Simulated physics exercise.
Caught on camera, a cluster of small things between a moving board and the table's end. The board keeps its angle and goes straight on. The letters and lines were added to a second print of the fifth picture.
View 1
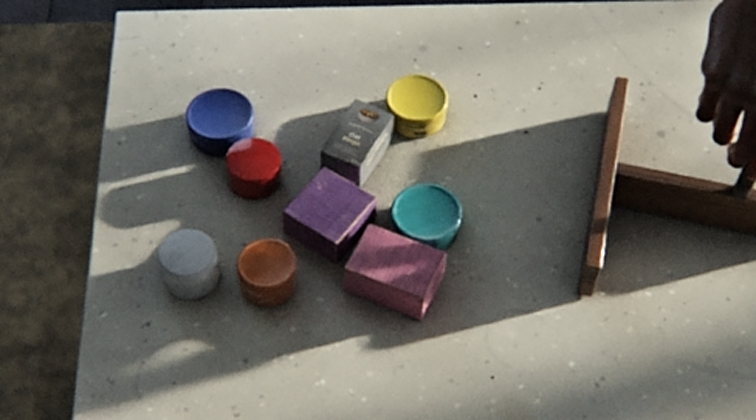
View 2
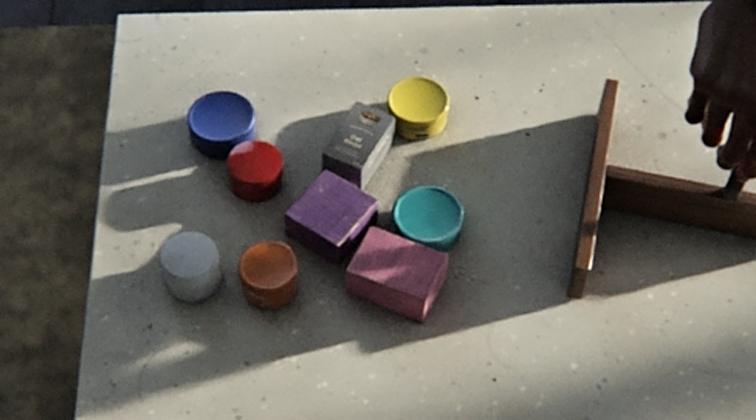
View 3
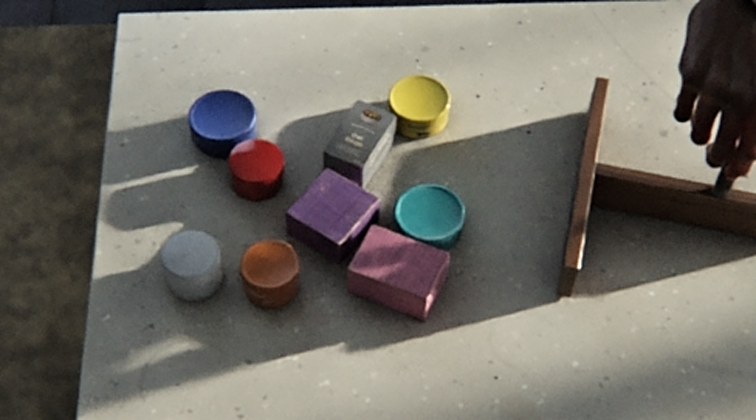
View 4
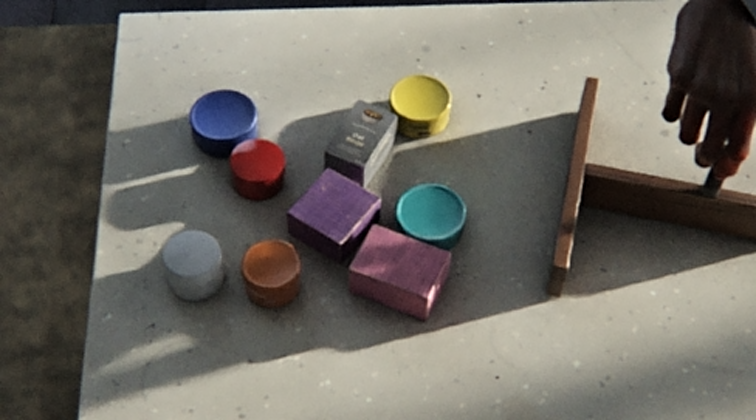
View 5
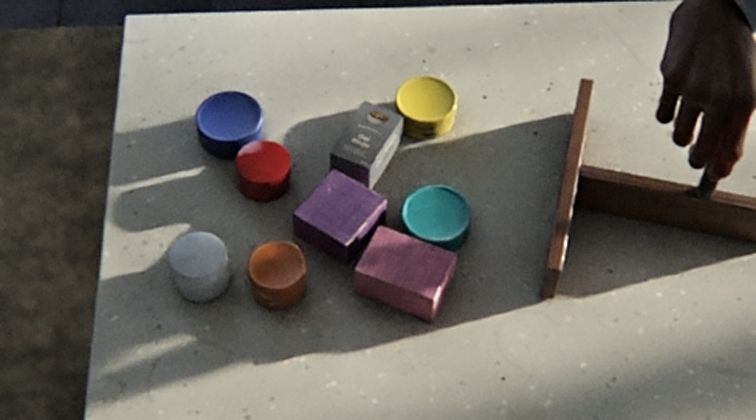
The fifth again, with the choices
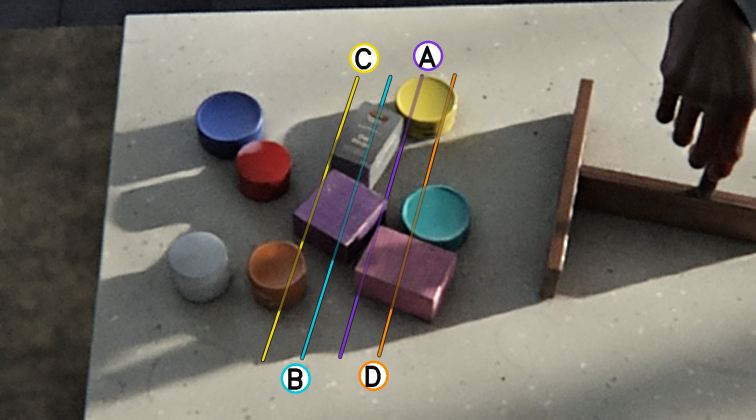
A hand slides a wooden board slowly left toward a cluster of colourful tubs and blocks.
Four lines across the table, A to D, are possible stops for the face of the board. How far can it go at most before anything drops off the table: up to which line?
Line C.
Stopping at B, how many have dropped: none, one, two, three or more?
The count is none.
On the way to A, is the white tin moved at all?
Yes.
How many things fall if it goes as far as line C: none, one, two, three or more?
By then, none.
On the marked copy, A at (384, 204); B at (350, 205); C at (314, 207); D at (420, 203).
Following C. Soon after the start, board (482, 171); turquoise jar (429, 220); white tin (200, 267).
Later, board (390, 174); white tin (184, 265); blue tub (223, 119).
In the end, board (320, 176); white tin (117, 256); orange jar (175, 259); nothing has fallen.
As for the rest, A is safe but short; B is safe but short; D is safe but short.
